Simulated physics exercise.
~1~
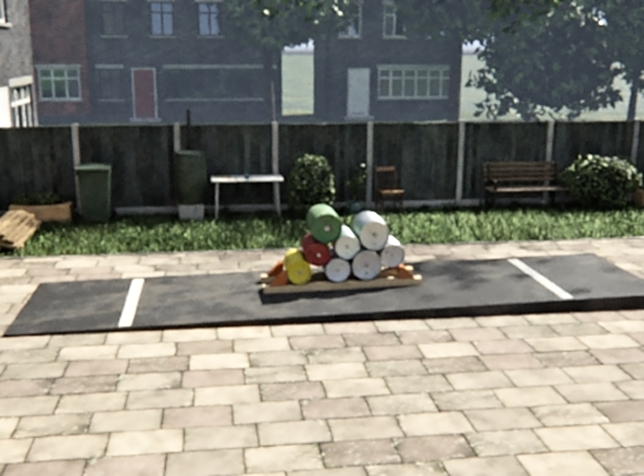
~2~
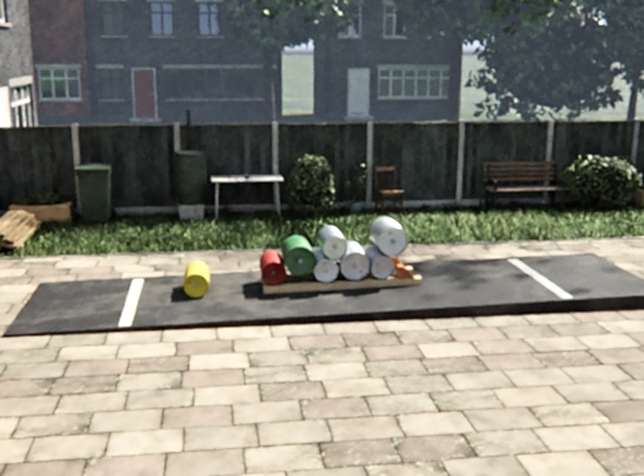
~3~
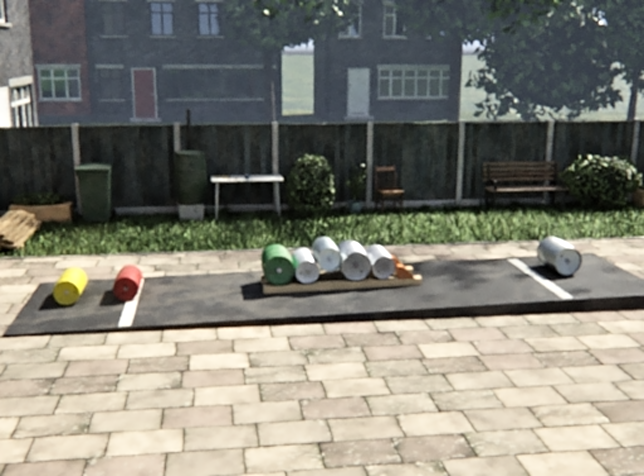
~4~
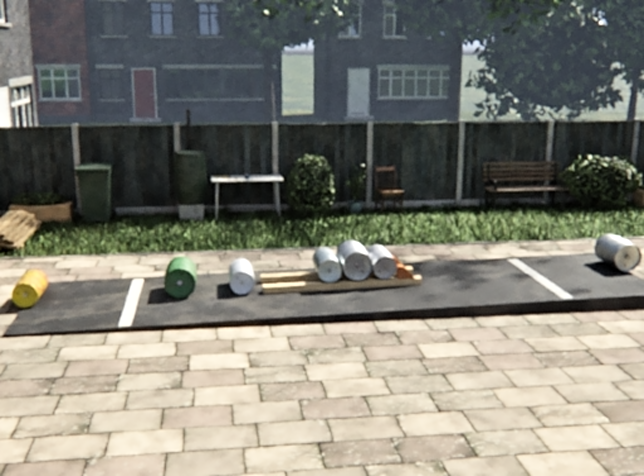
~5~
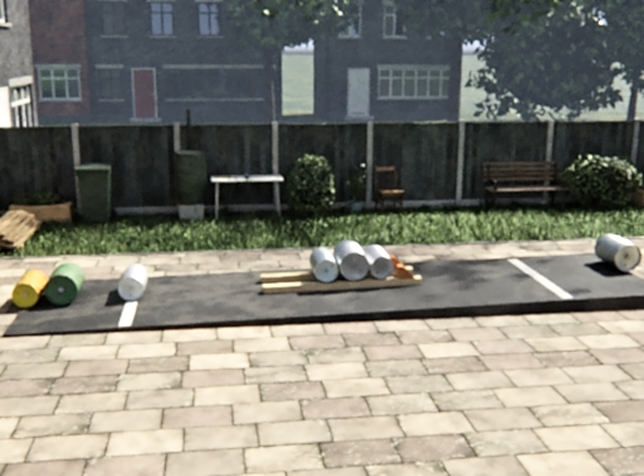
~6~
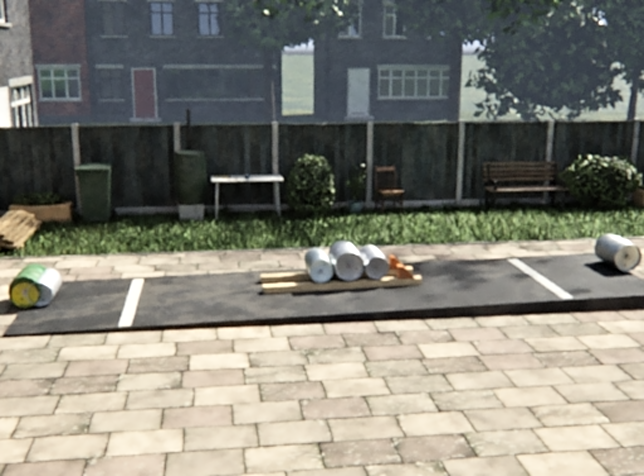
Stacked kegs collapsing on a paved yard, yellow, red and green rolling left past a white line, three staying on the bearers.
